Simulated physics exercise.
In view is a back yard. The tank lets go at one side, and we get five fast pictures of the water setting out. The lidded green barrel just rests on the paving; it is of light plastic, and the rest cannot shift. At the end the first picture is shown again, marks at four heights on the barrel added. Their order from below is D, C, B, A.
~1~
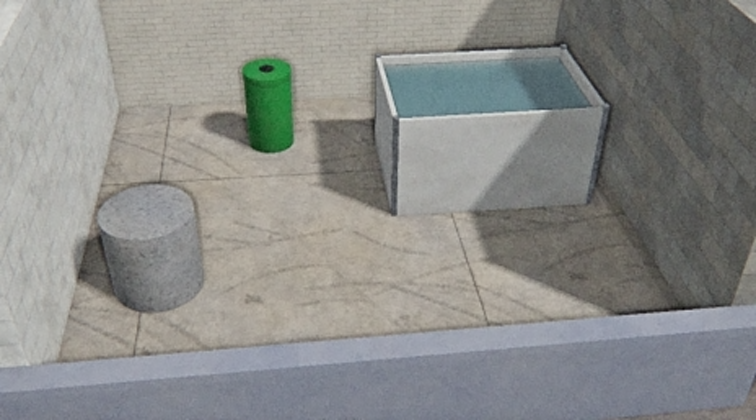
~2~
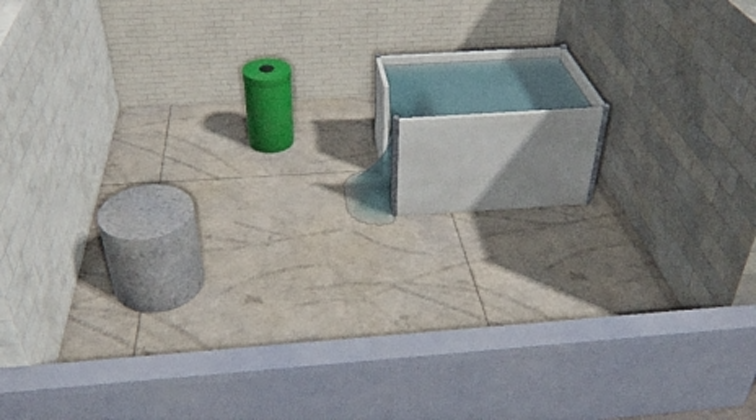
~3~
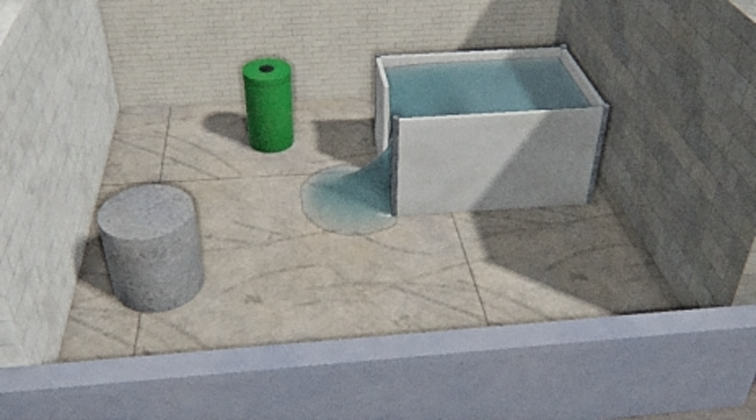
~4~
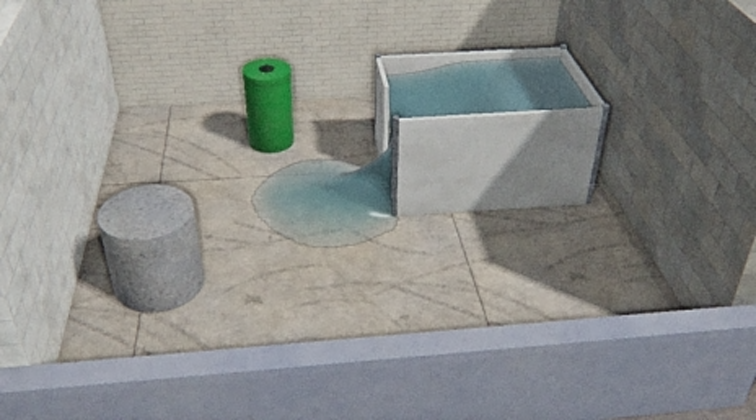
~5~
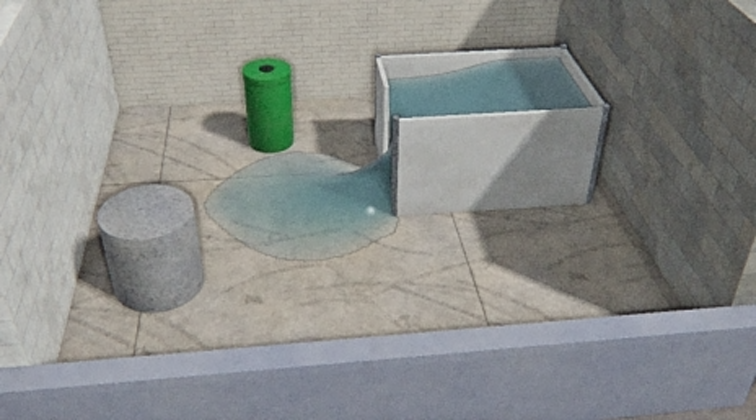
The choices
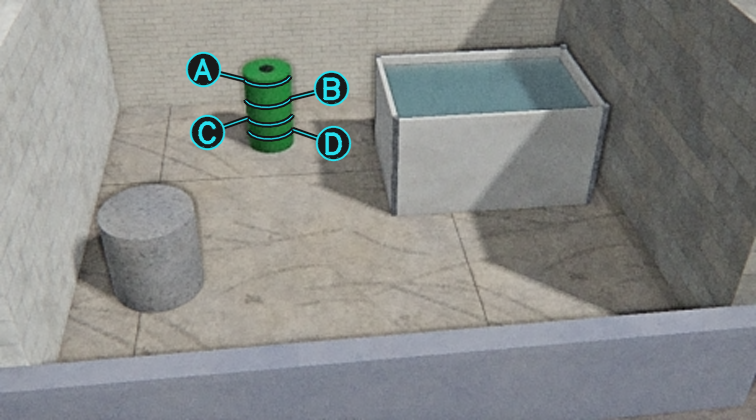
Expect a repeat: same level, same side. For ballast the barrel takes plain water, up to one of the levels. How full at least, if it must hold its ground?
The answer is mark D.
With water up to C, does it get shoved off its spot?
No, not at all.
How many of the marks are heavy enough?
All of them.
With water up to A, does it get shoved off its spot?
No.
On the marked copy, A at (267, 85); B at (268, 107); C at (270, 124); D at (271, 138); from the bottom up D, C, B, A.
With A, it does not move.
With B, it does not move.
With C, it does not move.
With D, it does not move.
